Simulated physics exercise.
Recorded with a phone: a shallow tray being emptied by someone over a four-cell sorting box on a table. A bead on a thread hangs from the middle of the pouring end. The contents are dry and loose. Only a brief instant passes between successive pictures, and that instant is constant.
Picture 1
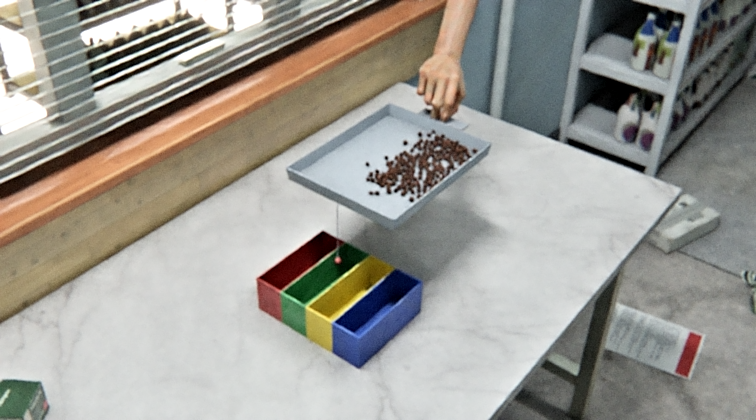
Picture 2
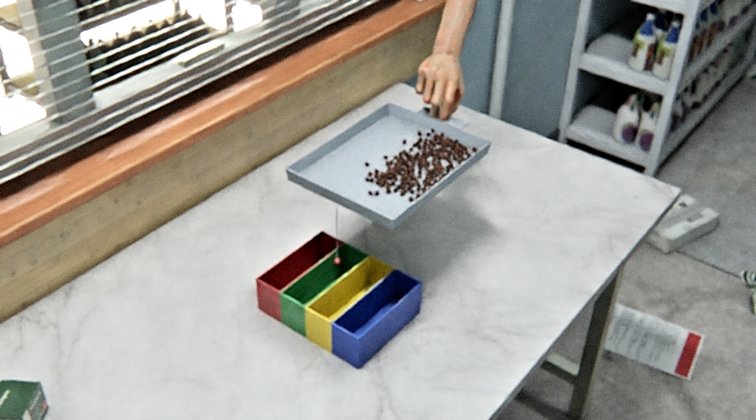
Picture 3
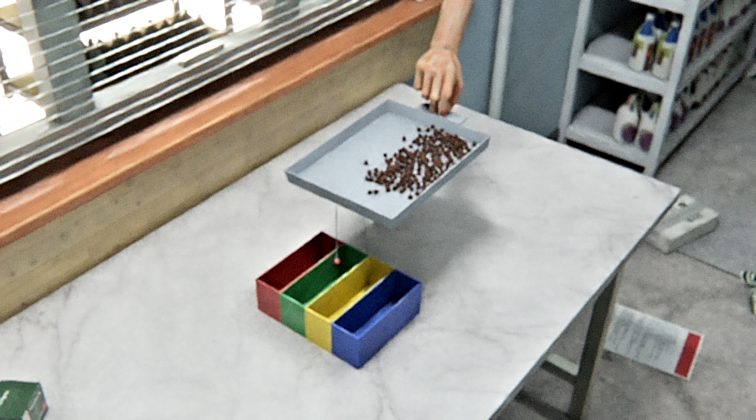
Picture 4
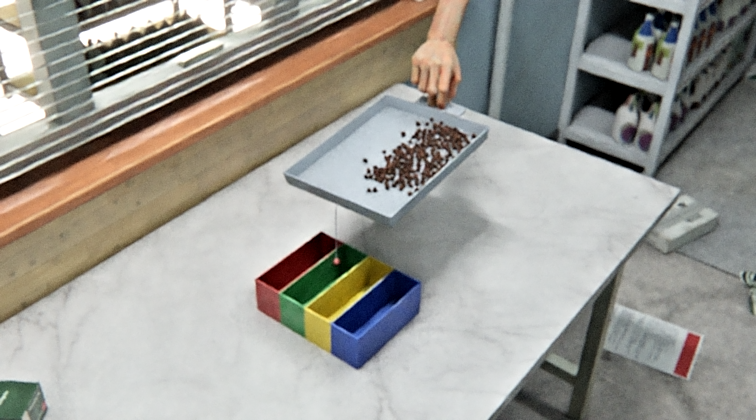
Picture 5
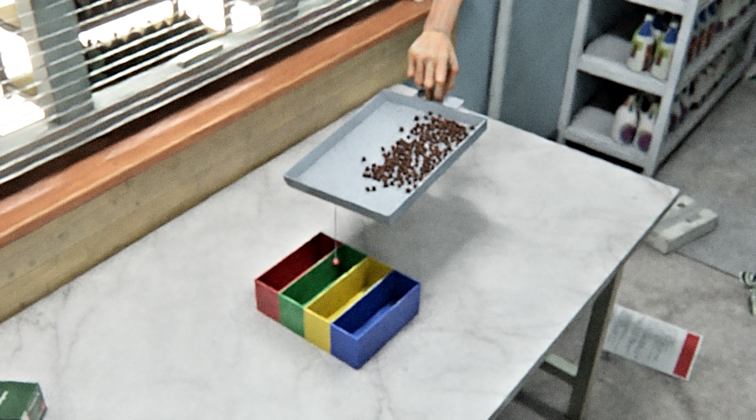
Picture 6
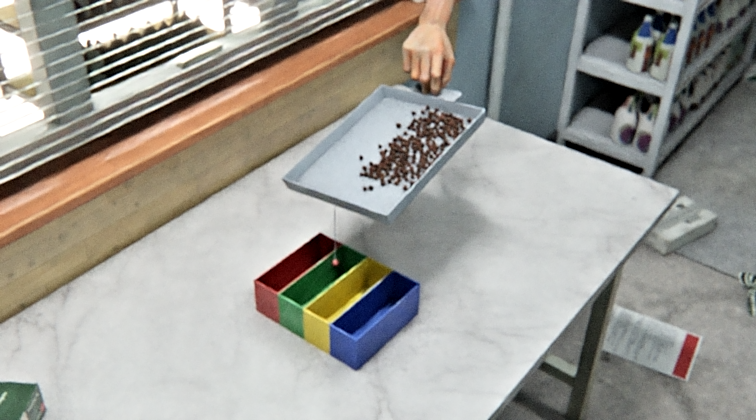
In a room with a slatted blind at a window and shelves of bottles behind, a marble-patterned table is seen from above at an angle. A hand at the upper right holds a shallow grey tray of small brown berries, with a threaded bead below its near edge, above a red, green, yellow and blue box. The hand gradually tilts the tray, lowering its left corner, while the berries shift slightly.
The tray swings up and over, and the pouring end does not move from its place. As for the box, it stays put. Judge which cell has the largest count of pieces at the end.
Largest count: Red.
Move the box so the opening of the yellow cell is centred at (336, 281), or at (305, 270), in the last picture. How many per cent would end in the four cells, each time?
Roughly 90 % and then 100 %.
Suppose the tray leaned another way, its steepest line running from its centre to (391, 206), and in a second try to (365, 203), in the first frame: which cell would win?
The first try: That blue cell. The second: The cell in blue.
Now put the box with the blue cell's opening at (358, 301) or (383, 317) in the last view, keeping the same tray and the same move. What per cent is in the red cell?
Trial 1 80%, trial 2 0%.
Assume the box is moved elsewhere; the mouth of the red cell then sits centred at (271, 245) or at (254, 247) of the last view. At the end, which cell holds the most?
Taking the two placings in order, you'd get the cell in green and then the green cell.
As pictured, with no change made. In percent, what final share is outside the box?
60 %.
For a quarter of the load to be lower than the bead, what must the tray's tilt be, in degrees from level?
Somewhere near 100°.
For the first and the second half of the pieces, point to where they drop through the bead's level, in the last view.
Around (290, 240) at first; around (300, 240) after that.
Soon after the last picture, tray tipped steeply; most on the tray; about a quarter falling or outside the box.
A little later, tray tipped past a quarter turn; about two thirds on the tray; a stray few in the red cell; about a third falling or outside the box.
Later still, tray tipped past a quarter turn; about a third in the red cell; a stray few in the green cell; about two thirds falling or outside the box.
At rest, tray tipped past a quarter turn; about a third in the red cell; a stray few in the green cell; none in the blue cell; none in the yellow cell; about two thirds outside the box.
